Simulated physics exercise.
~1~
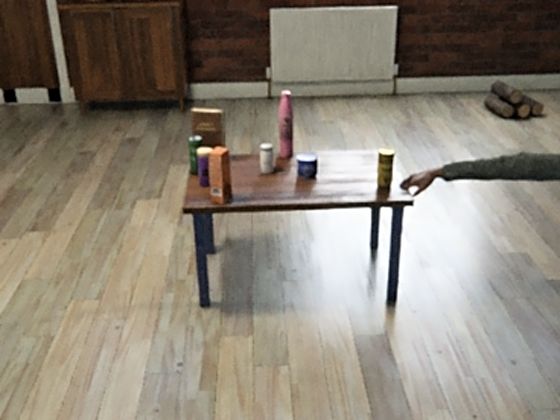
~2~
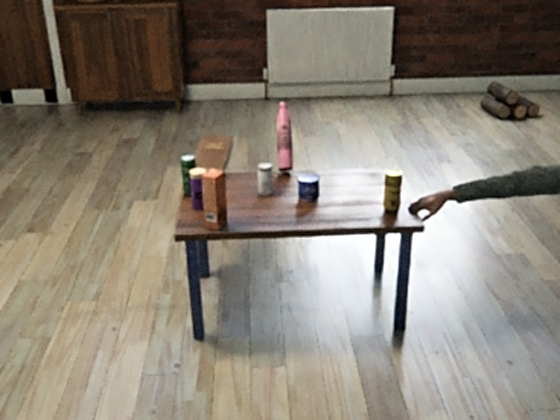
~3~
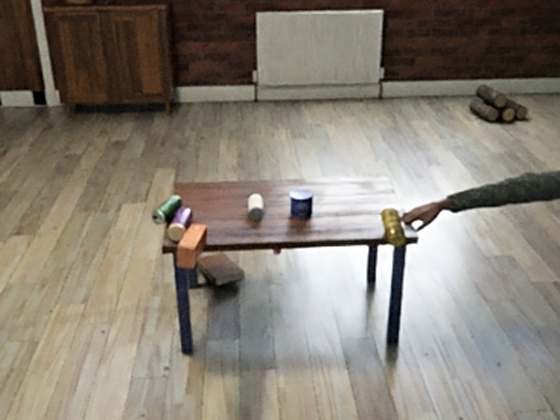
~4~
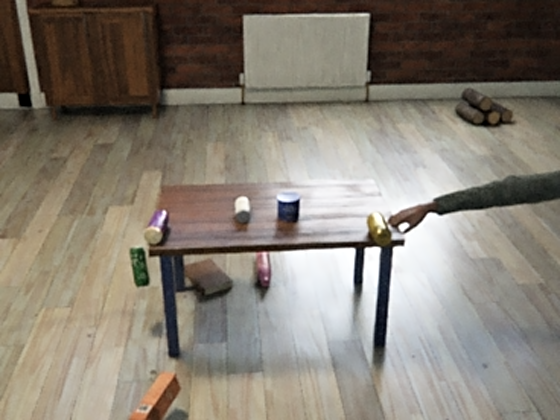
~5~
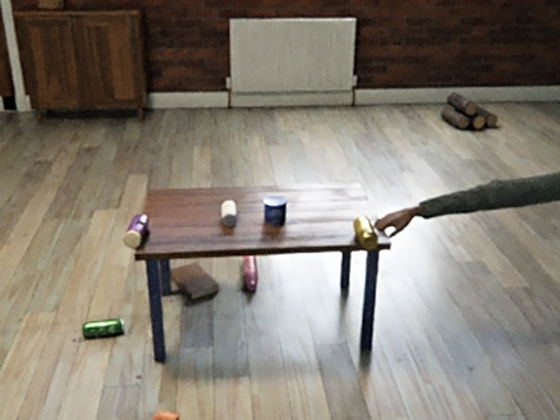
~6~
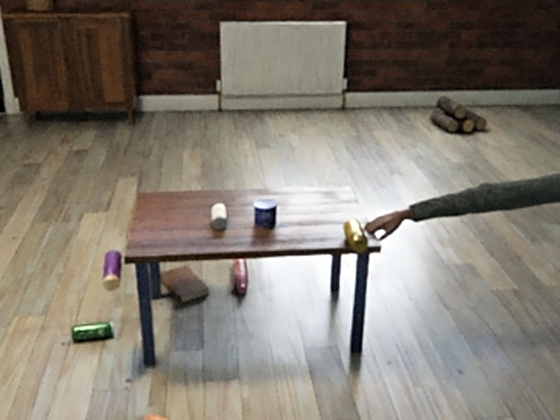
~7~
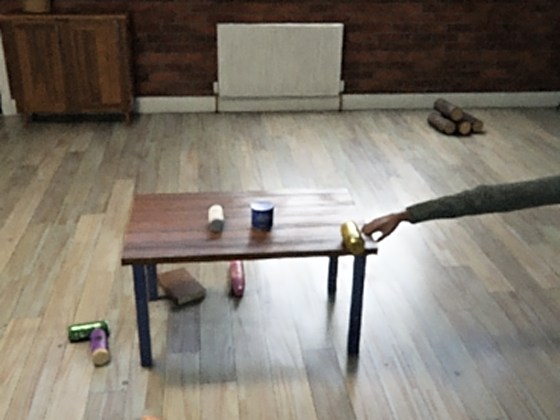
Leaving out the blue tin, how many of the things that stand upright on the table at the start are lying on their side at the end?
Seven of them end up on their side. The yellow can and white shaker lie on the table, while the brown book, pink bottle, orange carton, green can and purple jar lie on the floor.
